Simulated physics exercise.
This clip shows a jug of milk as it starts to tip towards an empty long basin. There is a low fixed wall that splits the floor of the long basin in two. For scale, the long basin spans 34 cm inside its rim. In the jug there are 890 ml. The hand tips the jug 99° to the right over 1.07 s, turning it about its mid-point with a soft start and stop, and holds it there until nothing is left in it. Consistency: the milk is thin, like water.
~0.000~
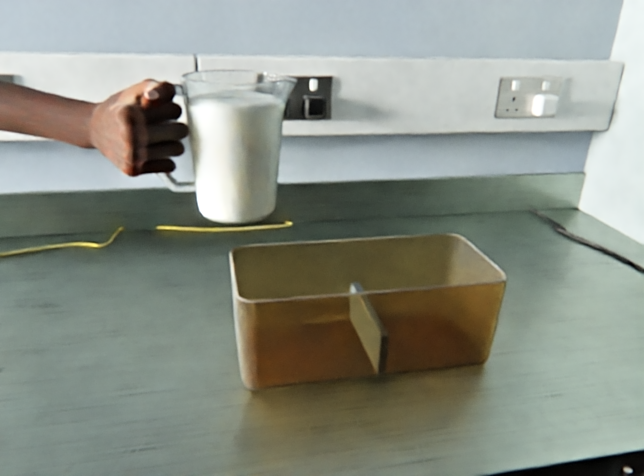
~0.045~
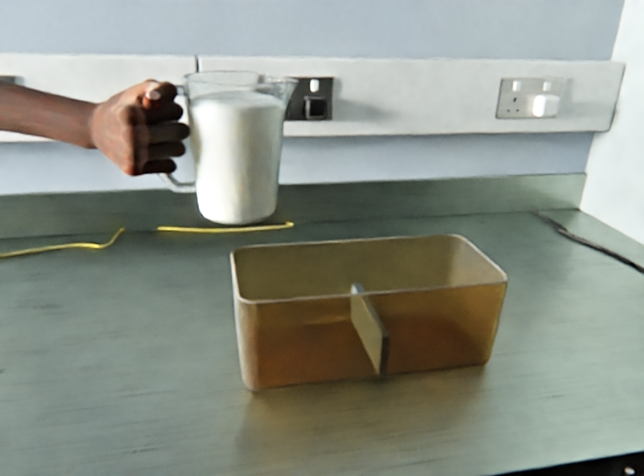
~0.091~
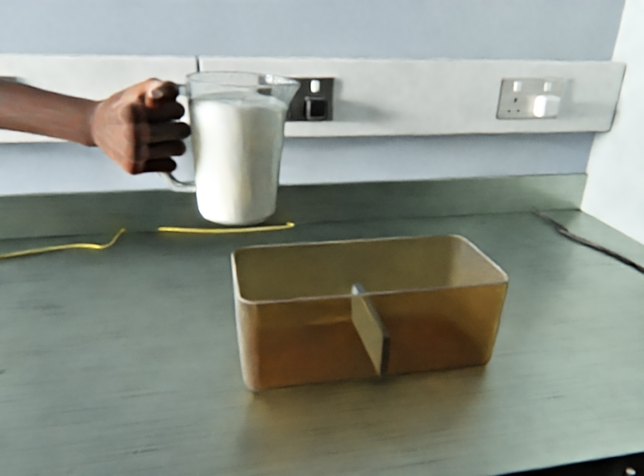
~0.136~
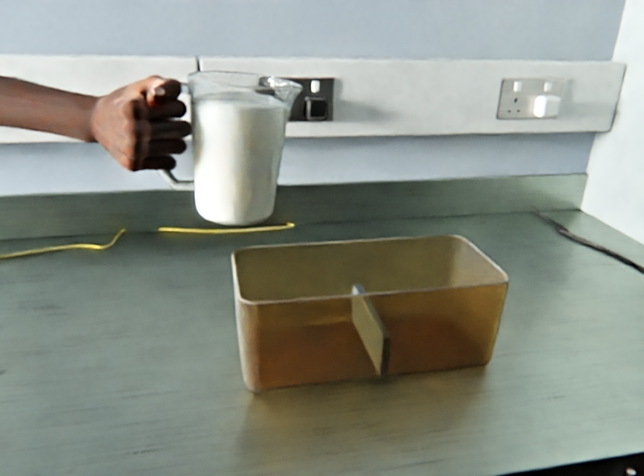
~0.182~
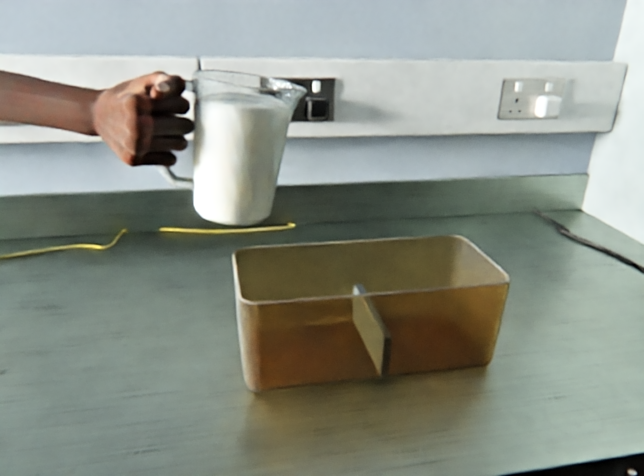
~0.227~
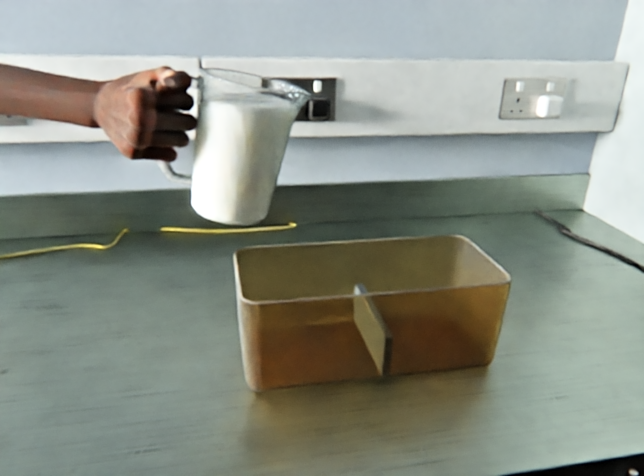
A glass jug of milk, held by a hand above an empty, long brownish basin with a divider in its middle, stayed upright at first, then leaned slightly to the right.
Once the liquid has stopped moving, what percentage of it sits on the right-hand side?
About 45 per cent.
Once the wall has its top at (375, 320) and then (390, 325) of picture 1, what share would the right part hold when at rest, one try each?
30 then 15 %.
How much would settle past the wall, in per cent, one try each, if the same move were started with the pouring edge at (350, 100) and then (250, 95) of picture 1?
In order, 100 and 5 per cent.
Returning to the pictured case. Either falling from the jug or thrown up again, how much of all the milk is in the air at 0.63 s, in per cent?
I'd say close to 12 per cent.
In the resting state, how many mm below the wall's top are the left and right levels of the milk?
40 mm left, 42 mm right.
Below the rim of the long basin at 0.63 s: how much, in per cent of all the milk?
1 %, roughly.
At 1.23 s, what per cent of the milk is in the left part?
Roughly 42 in a hundred.
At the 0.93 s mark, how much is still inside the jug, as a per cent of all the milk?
44 per cent or so.
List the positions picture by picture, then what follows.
In the first picture, it leans 0°; its right rim is at (296, 79); the milk meets the walls at (187, 98) and (282, 98); the long basin's rim runs from (234, 274) to (483, 256); the wall's top is at (369, 307).
In the second picture, it leans 0°; its right rim is at (298, 81); the milk meets the walls at (189, 99) and (283, 99).
In the third picture, it leans 2°; its right rim is at (300, 83); the milk meets the walls at (190, 99) and (285, 101).
In the fourth picture, it leans 4°; its right rim is at (303, 85); the milk meets the walls at (193, 99) and (287, 102).
In the fifth picture, it leans 7°; its right rim is at (307, 89); the milk meets the walls at (196, 99) and (290, 102).
In the sixth picture, it leans 11°; its right rim is at (311, 94); the milk meets the walls at (200, 100) and (296, 103).
By 0.63 s the tilt is 63° and 87 per cent is still to pour, 1 is left of the wall and 0 right of it.
By 0.93 s the tilt is 95° and 43 per cent is still to pour, 12 is left of the wall and 24 right of it.
By 1.23 s the tilt is 99° and 7 per cent is still to pour, 42 is left of the wall and 44 right of it.
By 1.57 s the tilt is 99° and 1 per cent is still to pour, 54 is left of the wall and 45 right of it.
At rest 54 per cent lies left of the wall, 45 right of it and 1 outside.
